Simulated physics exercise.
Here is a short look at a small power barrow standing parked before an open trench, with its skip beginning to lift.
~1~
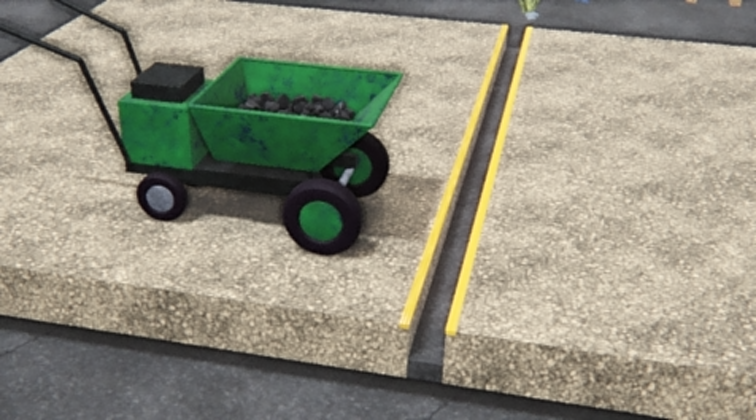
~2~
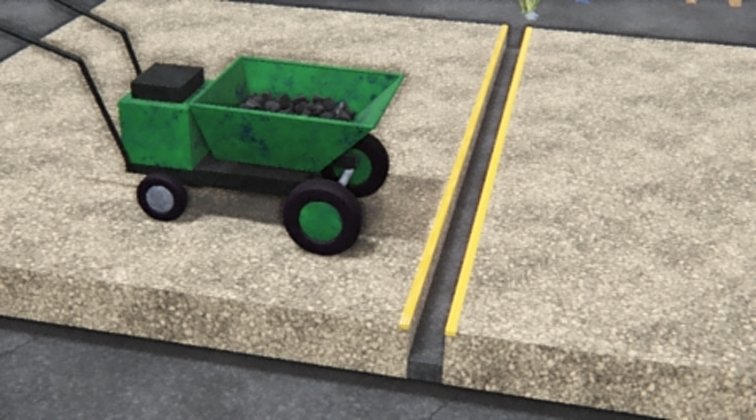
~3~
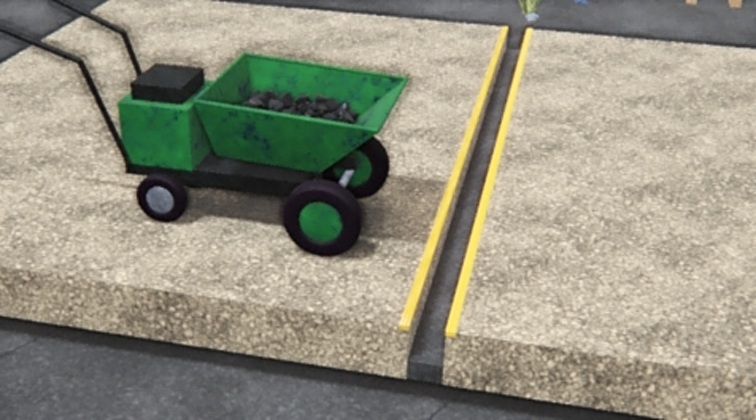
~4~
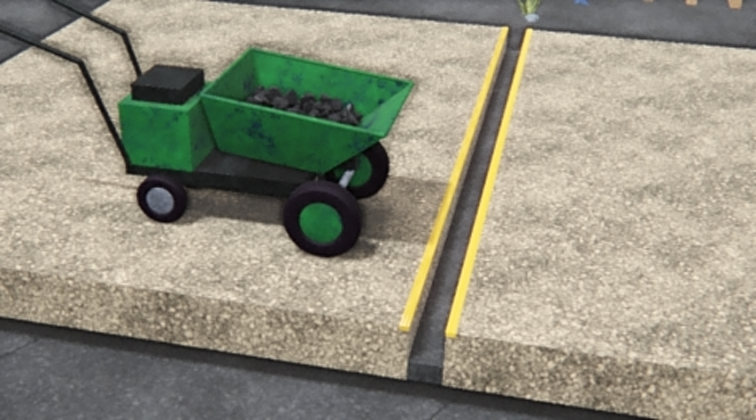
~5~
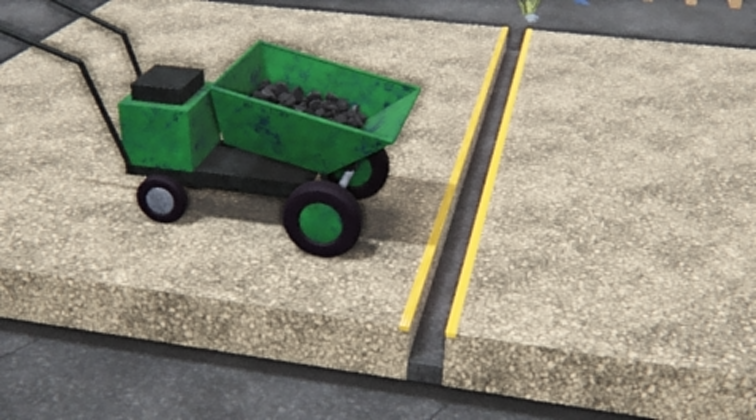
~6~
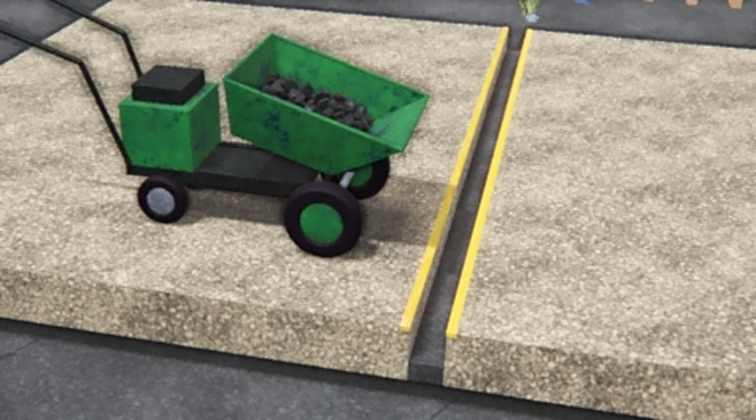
A green skip on a small power barrow, loaded with dark lumps, starts out level at the left of a pale, gravelly slab seen from above at an angle. Yellow strips edge a narrow trench to the right of the parked barrow, which has a black-topped green box, dark handles and black tyres. The skip's rear rises slowly, tilting it clearly rightward, while wheels and camera stay still.
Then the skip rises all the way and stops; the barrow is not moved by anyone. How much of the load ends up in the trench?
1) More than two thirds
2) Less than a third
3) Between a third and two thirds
The answer is 3.
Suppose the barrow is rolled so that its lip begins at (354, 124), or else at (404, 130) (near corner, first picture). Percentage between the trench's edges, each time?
Roughly 60 and 0 percent respectively.
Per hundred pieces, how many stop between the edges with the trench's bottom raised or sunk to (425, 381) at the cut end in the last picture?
It would be close to 70 percent.
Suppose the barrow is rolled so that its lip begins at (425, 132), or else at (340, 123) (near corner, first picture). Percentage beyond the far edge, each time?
70 and 10 percent, in that order.
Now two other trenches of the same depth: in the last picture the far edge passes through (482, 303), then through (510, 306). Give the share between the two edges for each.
90 %, give or take, and then 100 %.
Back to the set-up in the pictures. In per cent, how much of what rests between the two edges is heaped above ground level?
5 %, roughly.
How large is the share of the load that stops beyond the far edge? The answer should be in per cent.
About 25 %.
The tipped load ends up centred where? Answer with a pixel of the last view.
I'd put the middle somewhere around (462, 255).
Soon, skip tipped steeply; all in the skip.
A while on, skip tipped right over; about half in the skip; about a third in or heaped over the trench; a small part beyond it.
Towards the end, skip tipped right over; about a quarter in the skip; about half in or heaped over the trench; about a quarter beyond it.
Finally, skip tipped right over; about a quarter in the skip; about half in or heaped over the trench; about a quarter beyond it.
